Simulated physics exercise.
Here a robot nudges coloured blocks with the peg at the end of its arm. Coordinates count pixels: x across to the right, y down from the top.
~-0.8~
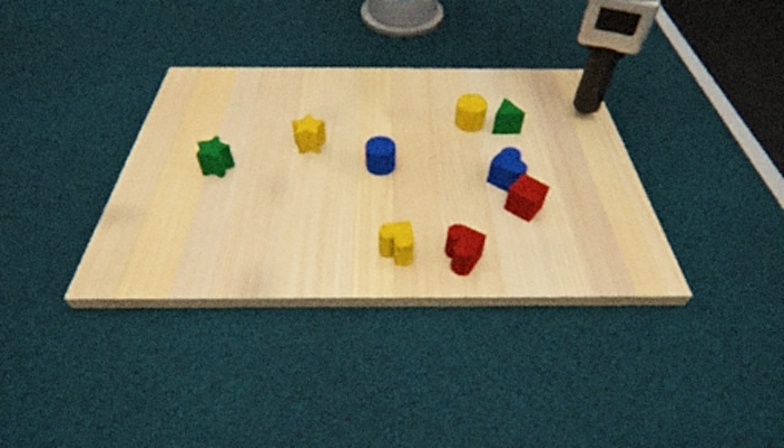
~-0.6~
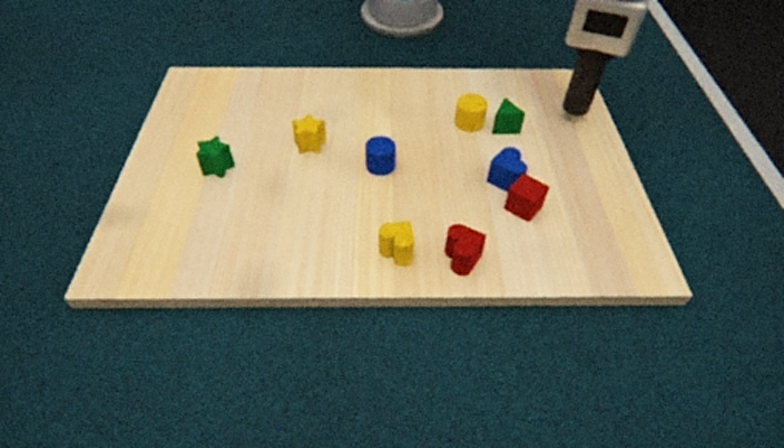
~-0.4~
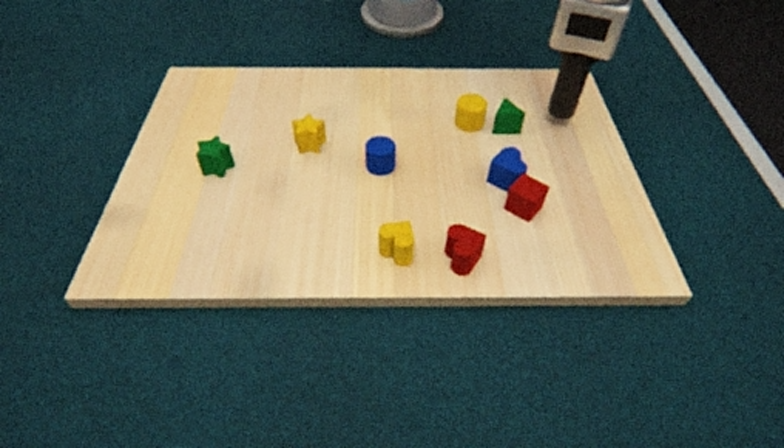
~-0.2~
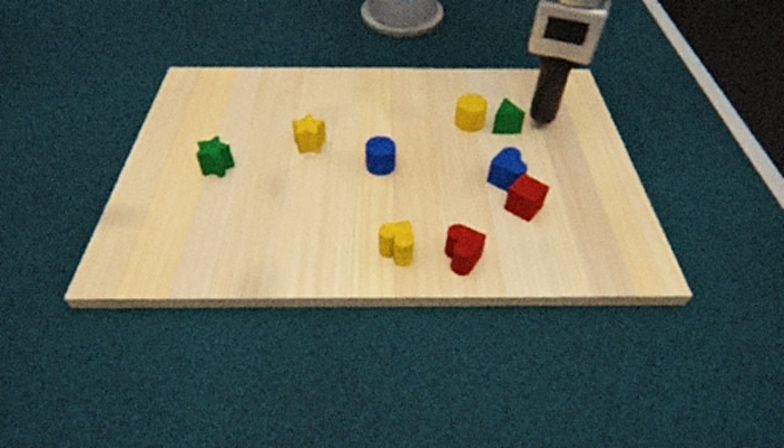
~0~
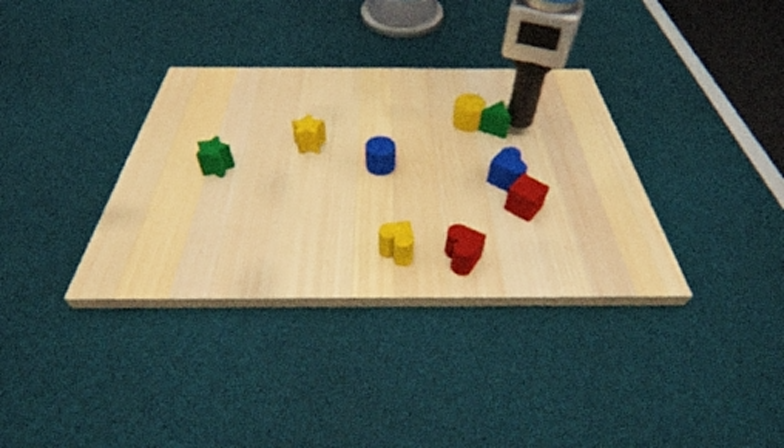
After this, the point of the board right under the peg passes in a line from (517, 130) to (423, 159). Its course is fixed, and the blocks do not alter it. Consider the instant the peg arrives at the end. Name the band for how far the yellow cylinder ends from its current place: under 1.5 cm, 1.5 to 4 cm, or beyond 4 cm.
Ends under 1.5 cm away.
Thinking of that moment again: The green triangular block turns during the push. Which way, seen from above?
My answer: Clockwise.
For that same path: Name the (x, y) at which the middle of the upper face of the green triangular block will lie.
Its top middle will sit at (441, 115).
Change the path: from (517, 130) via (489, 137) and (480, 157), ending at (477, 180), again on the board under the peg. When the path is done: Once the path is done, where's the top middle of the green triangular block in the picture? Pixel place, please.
The top centre is at (464, 117).
On the path given first. One third of the way, peg (489, 131); yellow cylinder (461, 101); green triangular block (467, 116), turned 20° clockwise.
Two thirds of the way, peg (457, 140); yellow cylinder (461, 101); green triangular block (443, 116), turned 55° clockwise.
At the end, peg (424, 150); blue cylinder still; yellow cylinder (461, 101); green triangular block (441, 115), turned 65° clockwise.
